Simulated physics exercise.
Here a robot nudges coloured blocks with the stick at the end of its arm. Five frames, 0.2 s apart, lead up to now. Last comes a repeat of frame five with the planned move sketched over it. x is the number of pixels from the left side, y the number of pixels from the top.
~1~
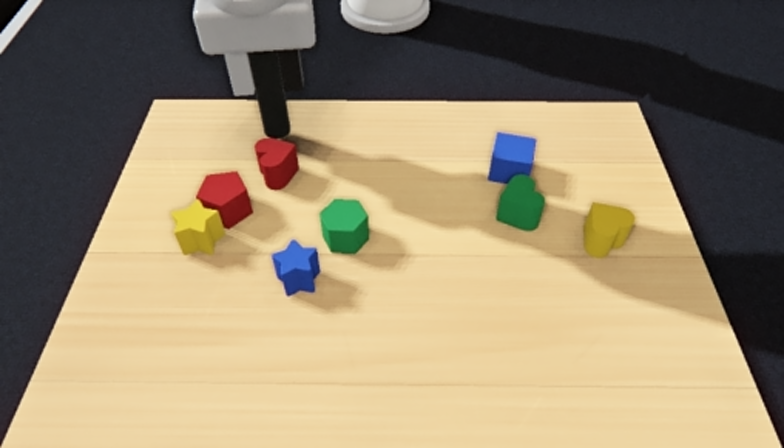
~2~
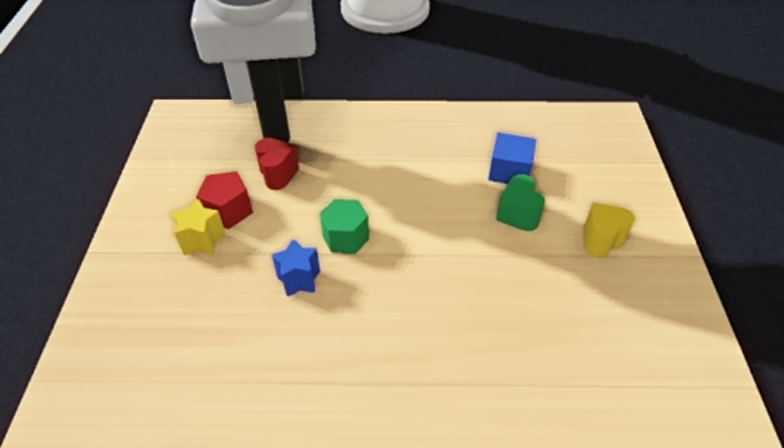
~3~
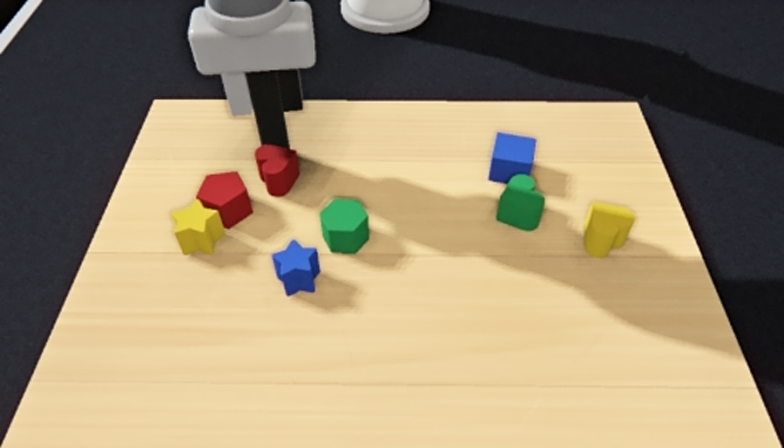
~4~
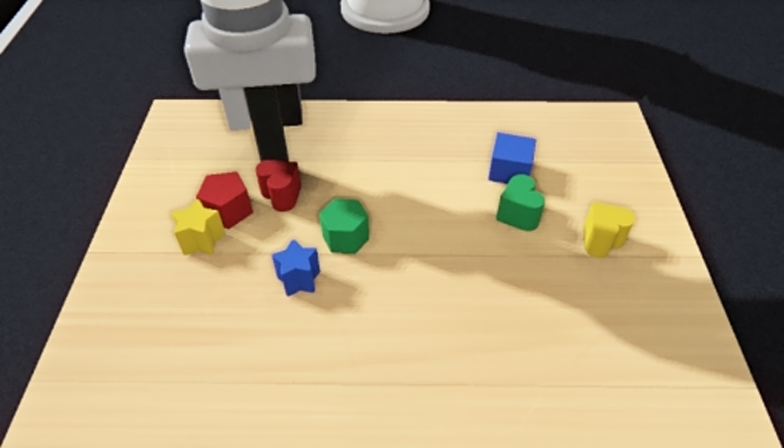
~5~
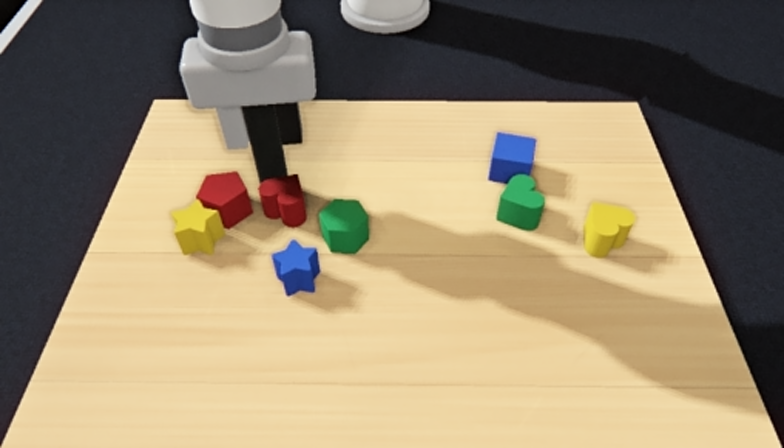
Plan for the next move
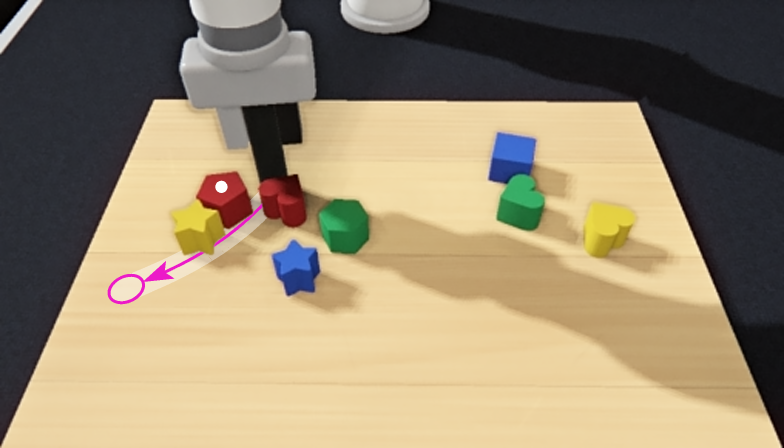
A robot arm's black stick pushes the red heart block down the wooden board.
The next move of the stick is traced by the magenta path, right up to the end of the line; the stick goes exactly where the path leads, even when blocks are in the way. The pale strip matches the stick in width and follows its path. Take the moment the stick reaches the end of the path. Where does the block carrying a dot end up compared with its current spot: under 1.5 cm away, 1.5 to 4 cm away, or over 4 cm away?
That block covers between 1.5 and 4 cm.
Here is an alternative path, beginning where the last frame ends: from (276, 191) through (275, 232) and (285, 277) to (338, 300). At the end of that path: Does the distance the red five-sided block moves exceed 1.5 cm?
No, it doesn't check out.
The line goes from (276, 191) by way of (215, 244) to (126, 289); the dot is on the red five-sided block.
On the path given first. One third of the way, stick at (236, 220); yellow star-shaped block at (177, 225), turned 25° anticlockwise; red five-sided block at (198, 195), turned 50° clockwise; red heart block at (280, 197), turned 40° anticlockwise.
Two thirds of the way, stick at (184, 253); yellow star-shaped block at (144, 237), turned 15° anticlockwise; red five-sided block at (193, 195), turned 65° clockwise; red heart block at (280, 197), turned 40° anticlockwise.
At the end, stick at (122, 281); yellow star-shaped block at (100, 245), turned 35° clockwise; red five-sided block at (193, 195), turned 65° clockwise; red heart block at (280, 197), turned 40° anticlockwise; blue star-shaped block unmoved.
